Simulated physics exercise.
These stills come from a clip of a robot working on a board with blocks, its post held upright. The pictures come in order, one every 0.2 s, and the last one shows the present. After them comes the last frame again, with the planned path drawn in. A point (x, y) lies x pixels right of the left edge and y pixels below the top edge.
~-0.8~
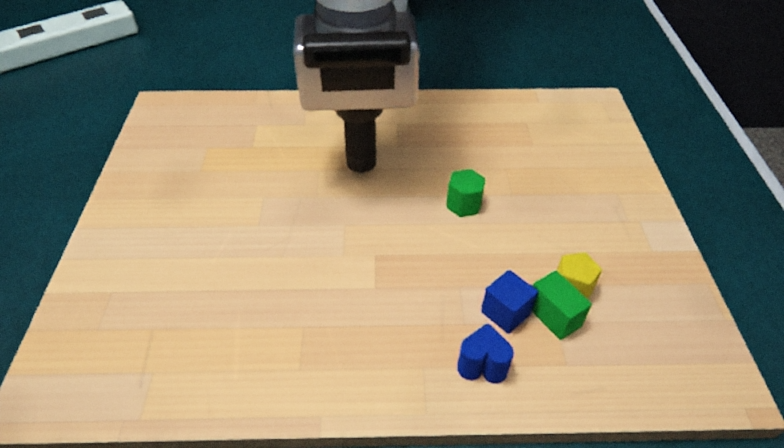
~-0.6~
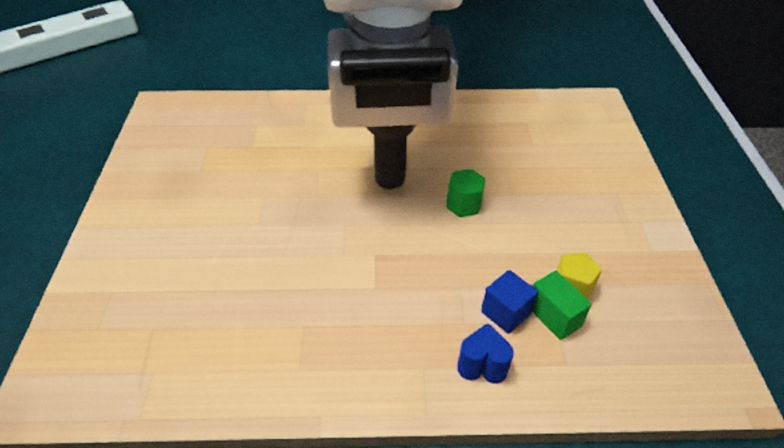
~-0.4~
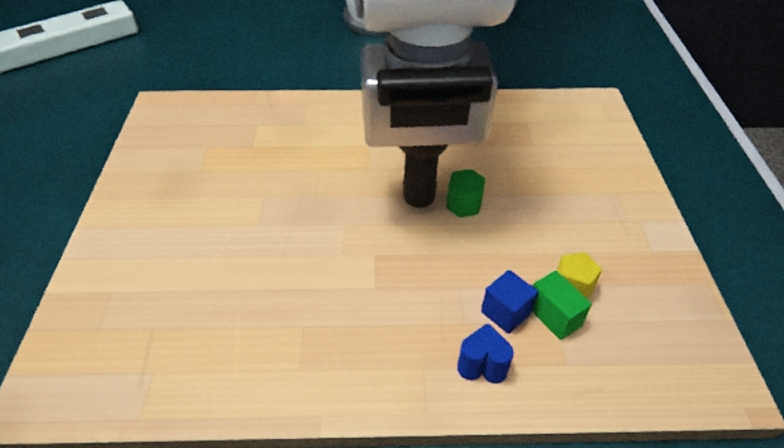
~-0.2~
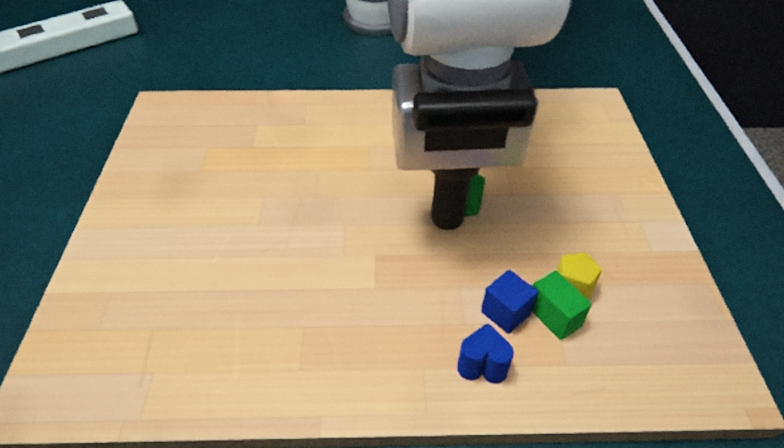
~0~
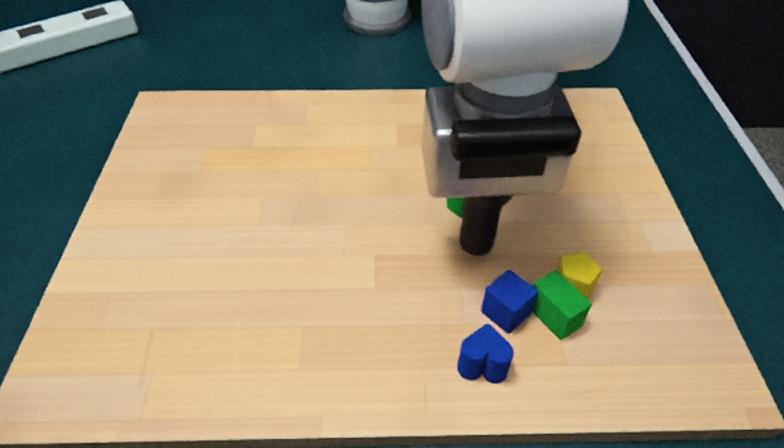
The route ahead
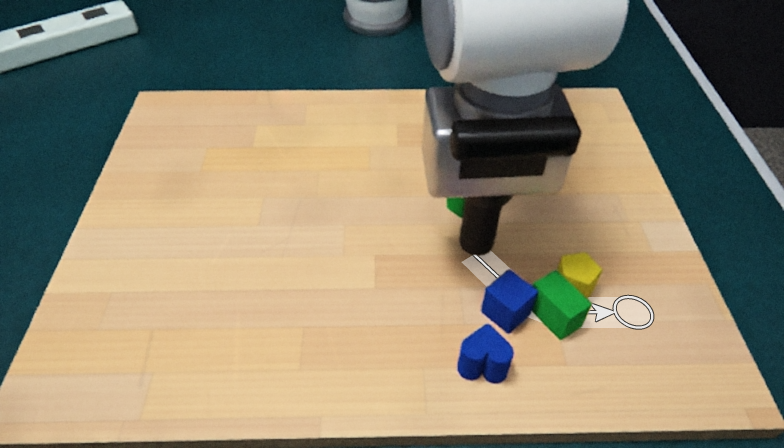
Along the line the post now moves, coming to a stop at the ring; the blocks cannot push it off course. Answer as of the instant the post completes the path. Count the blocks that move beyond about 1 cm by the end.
Total: Three-plus.
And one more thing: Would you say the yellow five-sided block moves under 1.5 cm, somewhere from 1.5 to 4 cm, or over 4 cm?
The 1.5 to 4 cm band.
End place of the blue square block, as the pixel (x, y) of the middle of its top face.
Expect it around (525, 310).
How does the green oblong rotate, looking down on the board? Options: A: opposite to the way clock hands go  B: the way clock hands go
B
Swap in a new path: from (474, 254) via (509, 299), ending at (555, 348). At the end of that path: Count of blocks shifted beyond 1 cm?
Two blocks, no more.
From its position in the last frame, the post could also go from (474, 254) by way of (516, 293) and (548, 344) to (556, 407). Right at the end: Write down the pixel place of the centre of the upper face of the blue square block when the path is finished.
About (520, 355).
Drawn move, from (474, 254) by way of (515, 292) and (572, 312) to (633, 312).
What follows on the original path. One third of the way, post (518, 282); blue square block (518, 303), turned 25° clockwise.
Two thirds of the way, post (577, 302); blue square block (525, 310), turned 60° clockwise; green oblong (623, 318); yellow five-sided block (597, 263), turned 35° anticlockwise.
At the end, post (639, 302); green hexagonal block still; blue square block (525, 310), turned 60° clockwise; green oblong (646, 329), turned 30° clockwise; yellow five-sided block (611, 260), turned 95° anticlockwise.
